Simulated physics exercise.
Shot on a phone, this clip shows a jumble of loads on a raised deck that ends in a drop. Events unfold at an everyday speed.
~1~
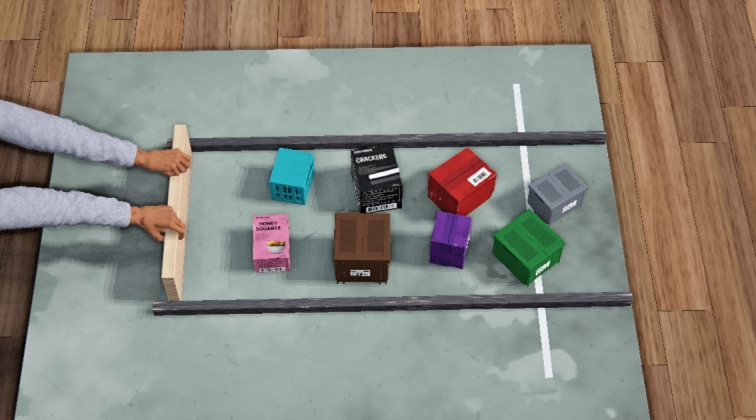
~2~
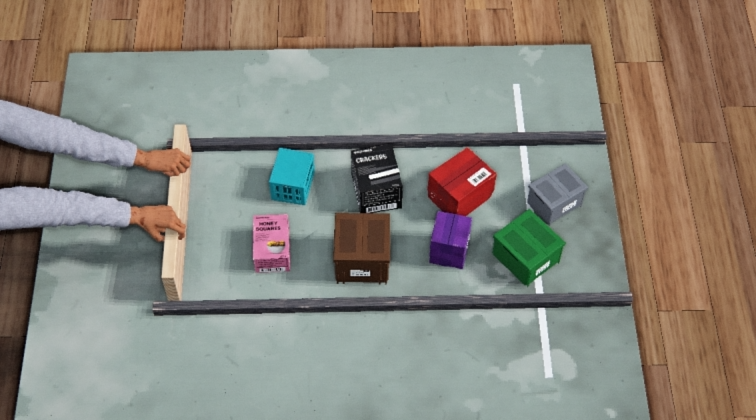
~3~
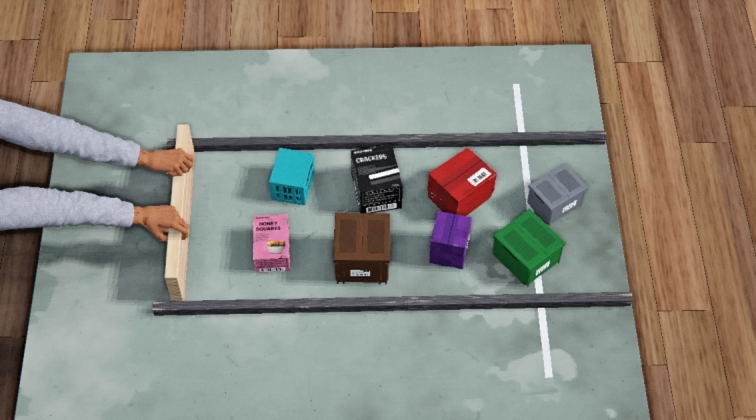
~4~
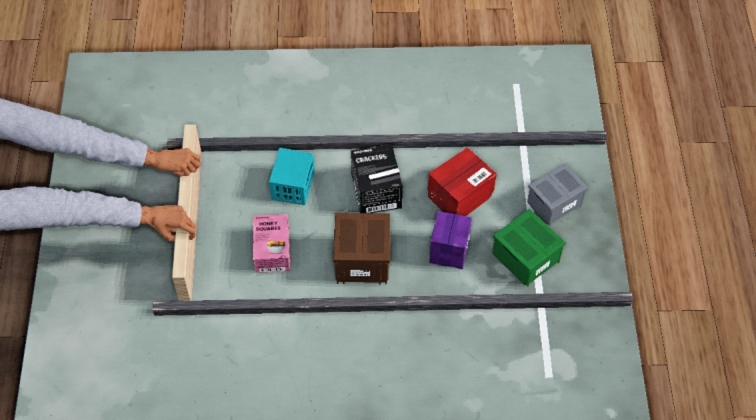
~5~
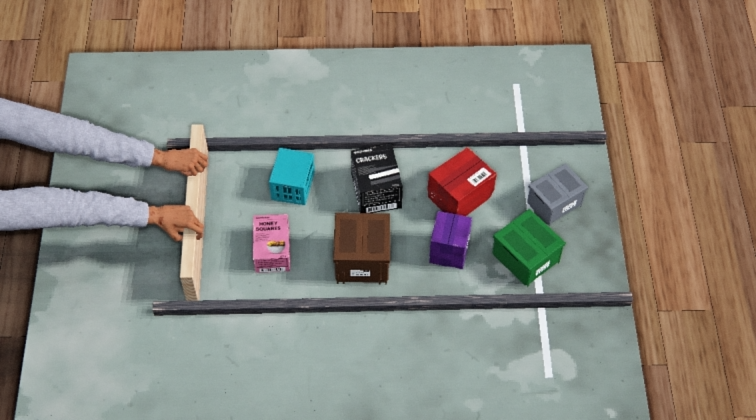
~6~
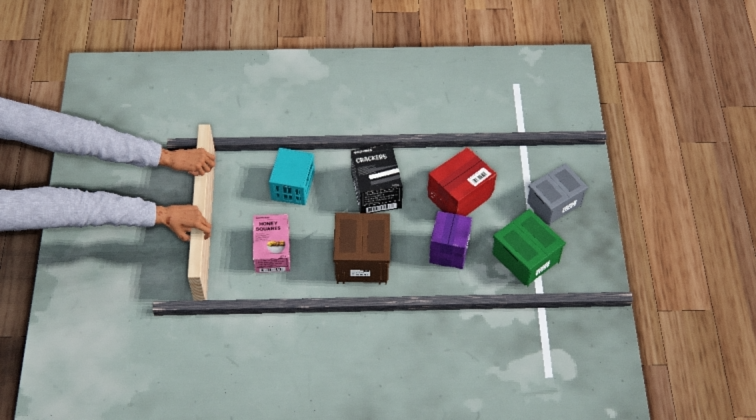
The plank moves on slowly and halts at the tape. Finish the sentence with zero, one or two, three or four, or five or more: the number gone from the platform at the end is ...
The number gone from the platform at the end is three or four.
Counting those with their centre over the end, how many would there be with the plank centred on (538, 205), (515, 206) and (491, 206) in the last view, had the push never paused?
Per position: 4 / 4 / 2.
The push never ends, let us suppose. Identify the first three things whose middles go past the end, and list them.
In order: The green tote, then the grey tote, then the red box.
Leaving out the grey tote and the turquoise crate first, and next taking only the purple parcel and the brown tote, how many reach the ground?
Going first to second: 2 and 2.
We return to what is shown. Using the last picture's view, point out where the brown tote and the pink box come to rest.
I'd say approximately (600, 244) and then (552, 238).
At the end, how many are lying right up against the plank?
The number is 2.
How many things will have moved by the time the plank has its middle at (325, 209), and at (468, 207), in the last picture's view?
It comes to 4 for the first spot, 8 for the other.
Early on, none off yet; grey tote at rest near (556, 195); green tote at rest near (528, 249); red box at rest near (462, 185).
Finally, the number that fall off is three or four; lost, purple parcel, red box, green tote and grey tote.
